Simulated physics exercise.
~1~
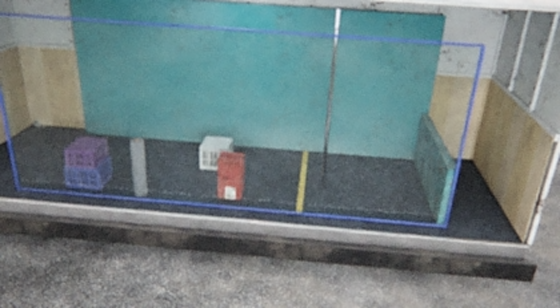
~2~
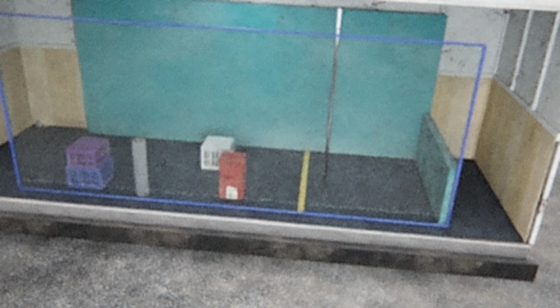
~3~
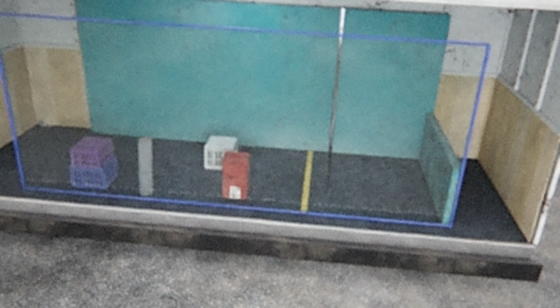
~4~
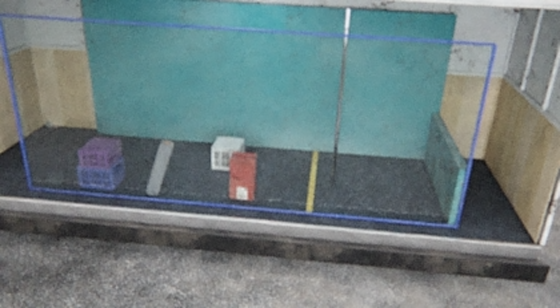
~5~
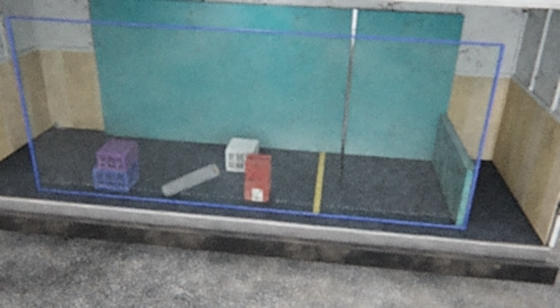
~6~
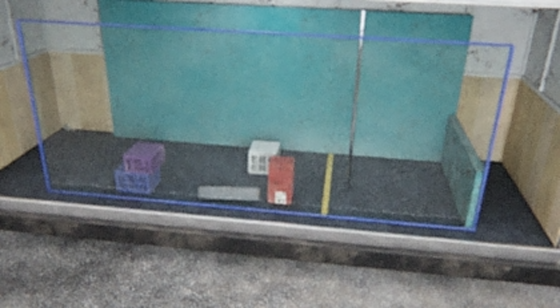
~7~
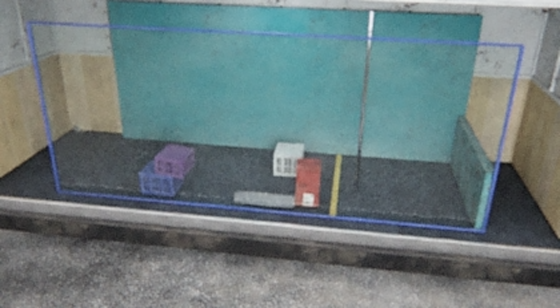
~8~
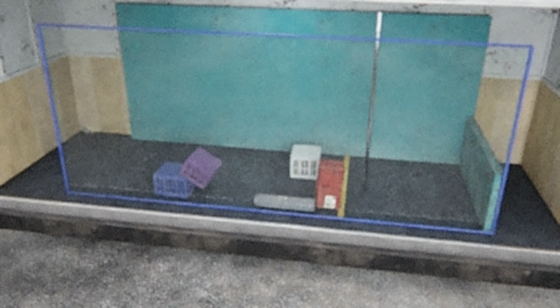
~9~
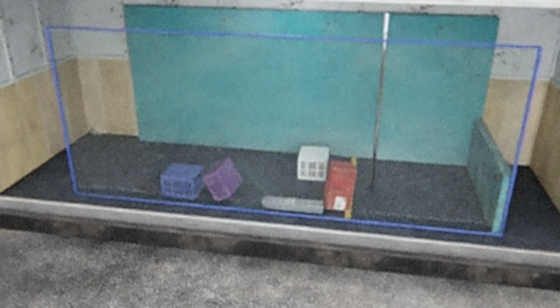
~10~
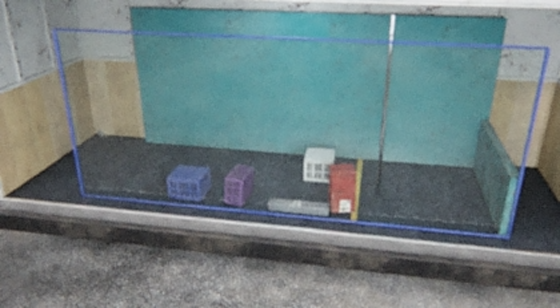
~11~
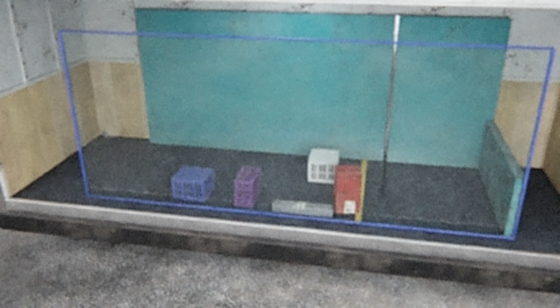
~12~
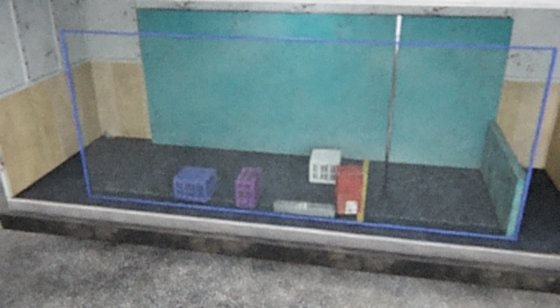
Open bay with crates, a grey roll and red pack sliding right, roll toppling, purple crate tumbling off blue, all settling before yellow line.
